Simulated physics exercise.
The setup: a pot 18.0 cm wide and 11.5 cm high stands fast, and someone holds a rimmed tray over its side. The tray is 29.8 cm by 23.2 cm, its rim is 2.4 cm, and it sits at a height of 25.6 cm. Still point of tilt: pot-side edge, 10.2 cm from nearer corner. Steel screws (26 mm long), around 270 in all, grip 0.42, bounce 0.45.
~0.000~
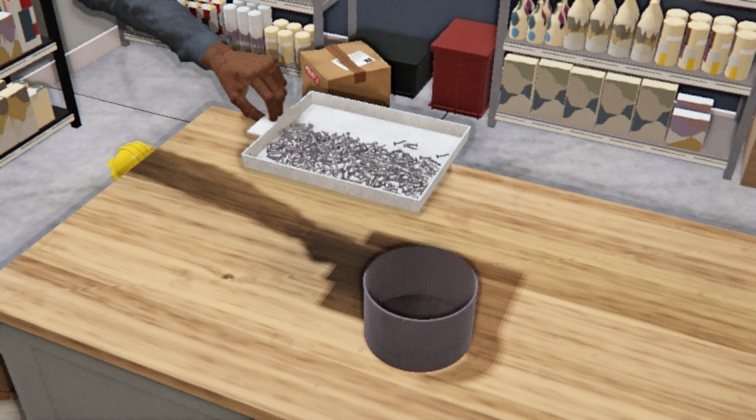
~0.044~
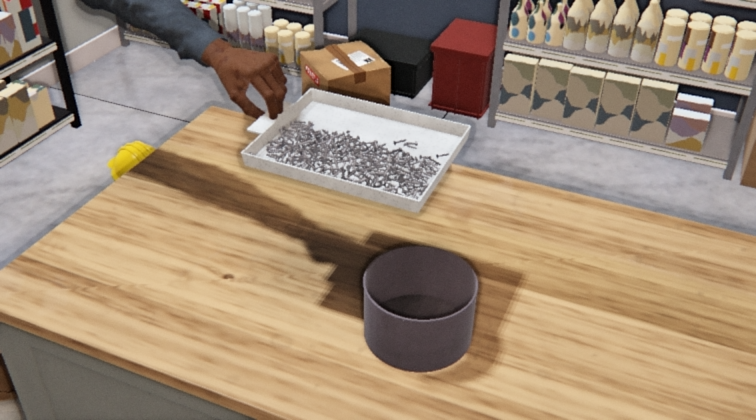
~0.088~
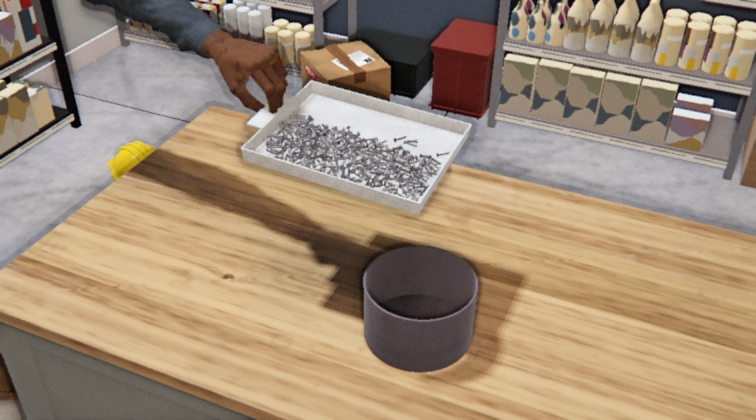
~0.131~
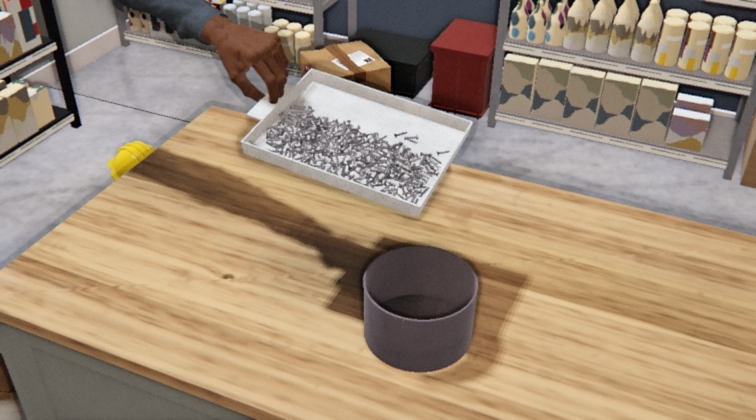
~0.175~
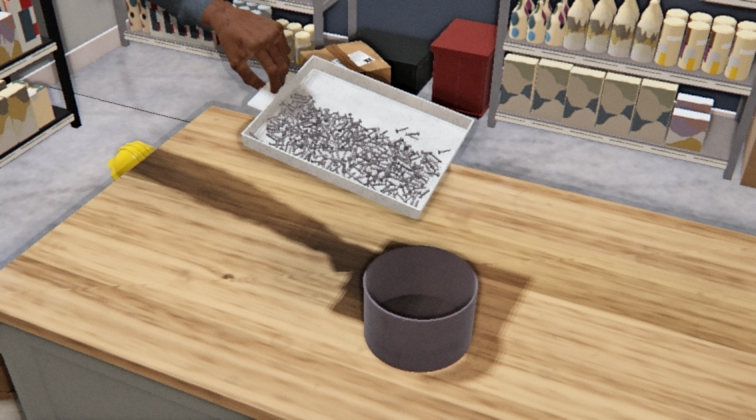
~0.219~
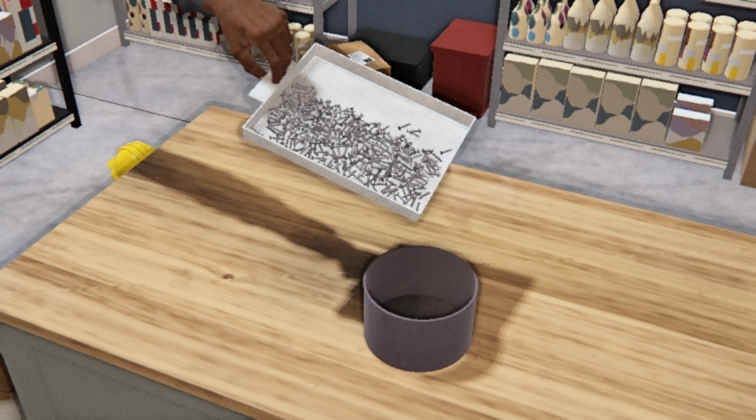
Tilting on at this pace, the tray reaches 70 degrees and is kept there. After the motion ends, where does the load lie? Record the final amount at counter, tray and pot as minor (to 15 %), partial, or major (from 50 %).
Final: Counter minor, tray partial, pot major.
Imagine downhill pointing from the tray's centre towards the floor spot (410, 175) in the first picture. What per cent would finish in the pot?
Around 30 percent of them.
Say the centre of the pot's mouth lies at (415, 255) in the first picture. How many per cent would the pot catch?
I'd put it at around 20 per cent.
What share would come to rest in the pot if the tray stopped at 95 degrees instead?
Pot share: About 100 per cent.
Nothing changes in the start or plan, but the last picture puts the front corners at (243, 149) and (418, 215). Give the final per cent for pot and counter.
Final per cent - pot 35, counter 20.
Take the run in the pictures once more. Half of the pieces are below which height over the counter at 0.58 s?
Some 30 cm above the counter.
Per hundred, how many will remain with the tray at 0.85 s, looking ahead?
It's roughly 55 percent.
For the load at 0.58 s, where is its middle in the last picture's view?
Look about (390, 175) in the last view.
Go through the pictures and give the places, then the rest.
In the first frame, tray tilt 0 degrees, front corners at (244, 154) and (418, 199); middle of the pieces at (348, 158); pot at (421, 281).
In the second frame, tray tilt 1 degrees, front corners at (244, 152) and (418, 199); middle of the pieces at (348, 157).
In the third frame, tray tilt 4 degrees, front corners at (244, 148) and (419, 202), lowest corner right front; middle of the pieces at (348, 154).
In the fourth frame, tray tilt 8 degrees, front corners at (244, 141) and (419, 205), lowest corner right front; middle of the pieces at (349, 149).
In the fifth frame, tray tilt 14 degrees, front corners at (244, 134) and (419, 208), lowest corner right front; middle of the pieces at (349, 145).
In the sixth frame, tray tilt 19 degrees, front corners at (245, 127) and (419, 212), lowest corner right front; middle of the pieces at (350, 140); pot at (421, 281). Its pace works out near 120 degrees a second.
Then, at 0.44 s, tilt 45 degrees; the tray holds 100 %, the pot 0 %.
Then, at 0.58 s, tilt 62 degrees; the tray holds 100 %, the pot 0 %.
Then, at 0.85 s, tilt 70 degrees; the tray holds 55 %, the pot 20 %.
At rest (1.8 s), counter 0 %, tray 30 %, pot 70 %.
